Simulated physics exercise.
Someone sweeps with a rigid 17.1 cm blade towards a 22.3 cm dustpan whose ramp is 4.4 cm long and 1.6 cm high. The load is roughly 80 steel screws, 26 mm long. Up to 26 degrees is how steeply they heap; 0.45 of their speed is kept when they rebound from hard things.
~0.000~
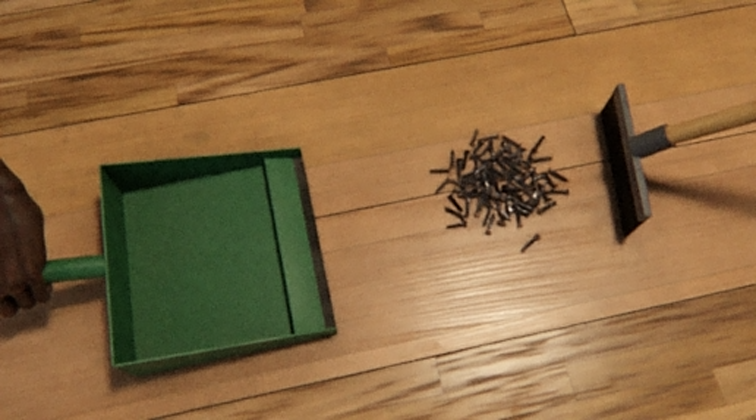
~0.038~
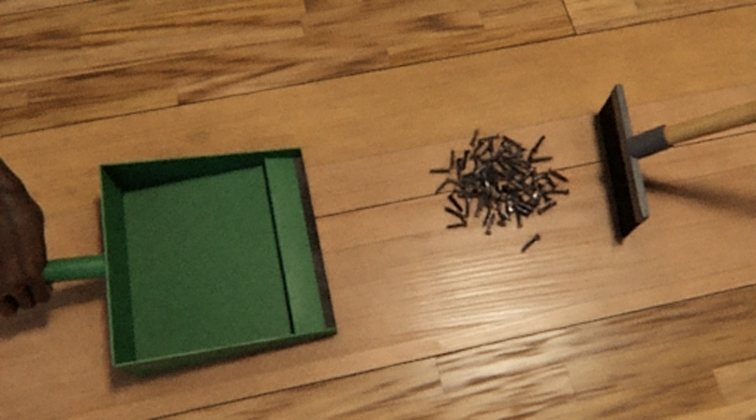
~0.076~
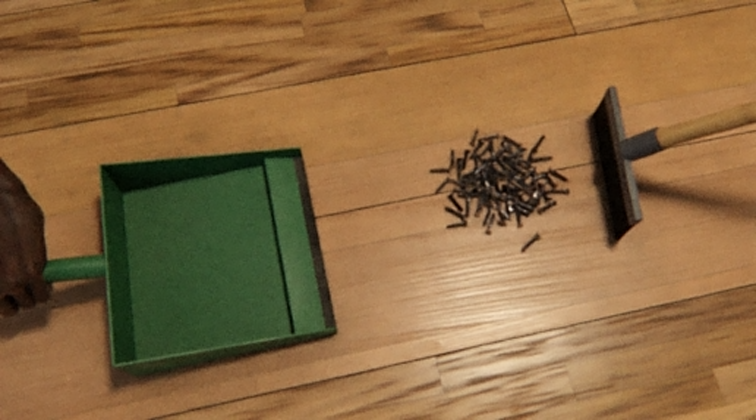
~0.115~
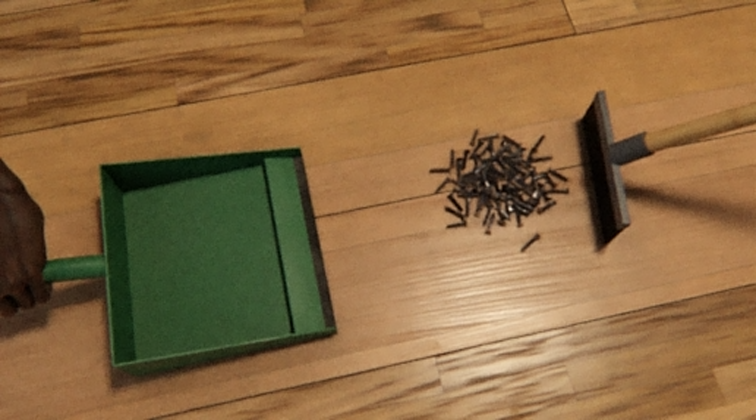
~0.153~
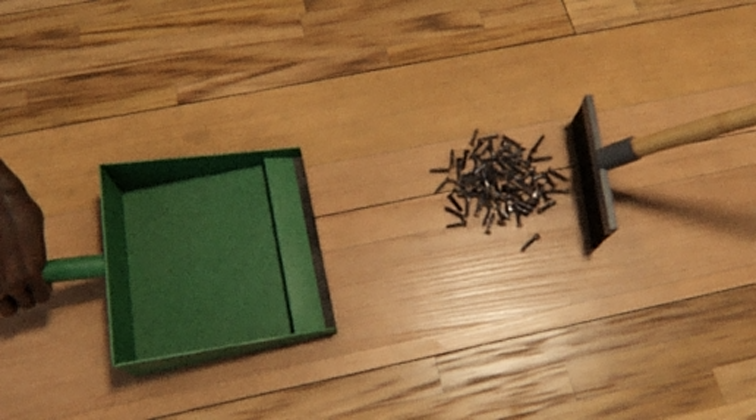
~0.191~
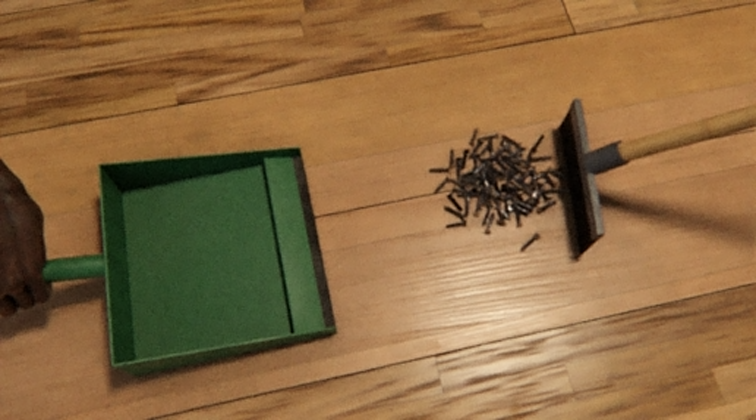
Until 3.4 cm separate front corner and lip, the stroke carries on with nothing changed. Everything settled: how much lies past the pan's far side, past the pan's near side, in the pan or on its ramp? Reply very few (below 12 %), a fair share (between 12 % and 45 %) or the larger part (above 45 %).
Past the pan's far side - very few; past the pan's near side - very few; in the pan or on its ramp - very few.
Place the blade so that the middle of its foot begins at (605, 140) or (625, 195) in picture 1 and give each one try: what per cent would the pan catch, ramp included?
About 5 and 0 per cent.
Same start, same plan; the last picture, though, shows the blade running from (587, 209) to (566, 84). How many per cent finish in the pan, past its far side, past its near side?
Split: Pan = 0, far = 30, near = 0.
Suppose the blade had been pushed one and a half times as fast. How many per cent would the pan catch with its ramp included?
It would come to roughly 0 percent.
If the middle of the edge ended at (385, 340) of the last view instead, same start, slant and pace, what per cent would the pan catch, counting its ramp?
Some 0 per cent.
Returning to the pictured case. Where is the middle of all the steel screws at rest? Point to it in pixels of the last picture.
Approximately (347, 214) in the last view.
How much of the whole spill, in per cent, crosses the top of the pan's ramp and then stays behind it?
Around 0 percent.
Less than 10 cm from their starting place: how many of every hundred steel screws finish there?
Roughly 15 in a hundred.
Then, at 0.50 s, middle of the blade 19 cm from the lip; 0 % over the lip, far side 5 %, near side 0 %.
After 0.71 s, middle of the blade 10 cm from the lip; 0 % over the lip, far side 5 %, near side 0 %.
After 1.03 s, middle of the blade 5 cm from the lip; 0 % over the lip, far side 5 %, near side 0 %.
In the end, at 1.5 s, far side 5 %, near side 0 %, pan 0 %, in front of the lip or behind the blade 95 %.
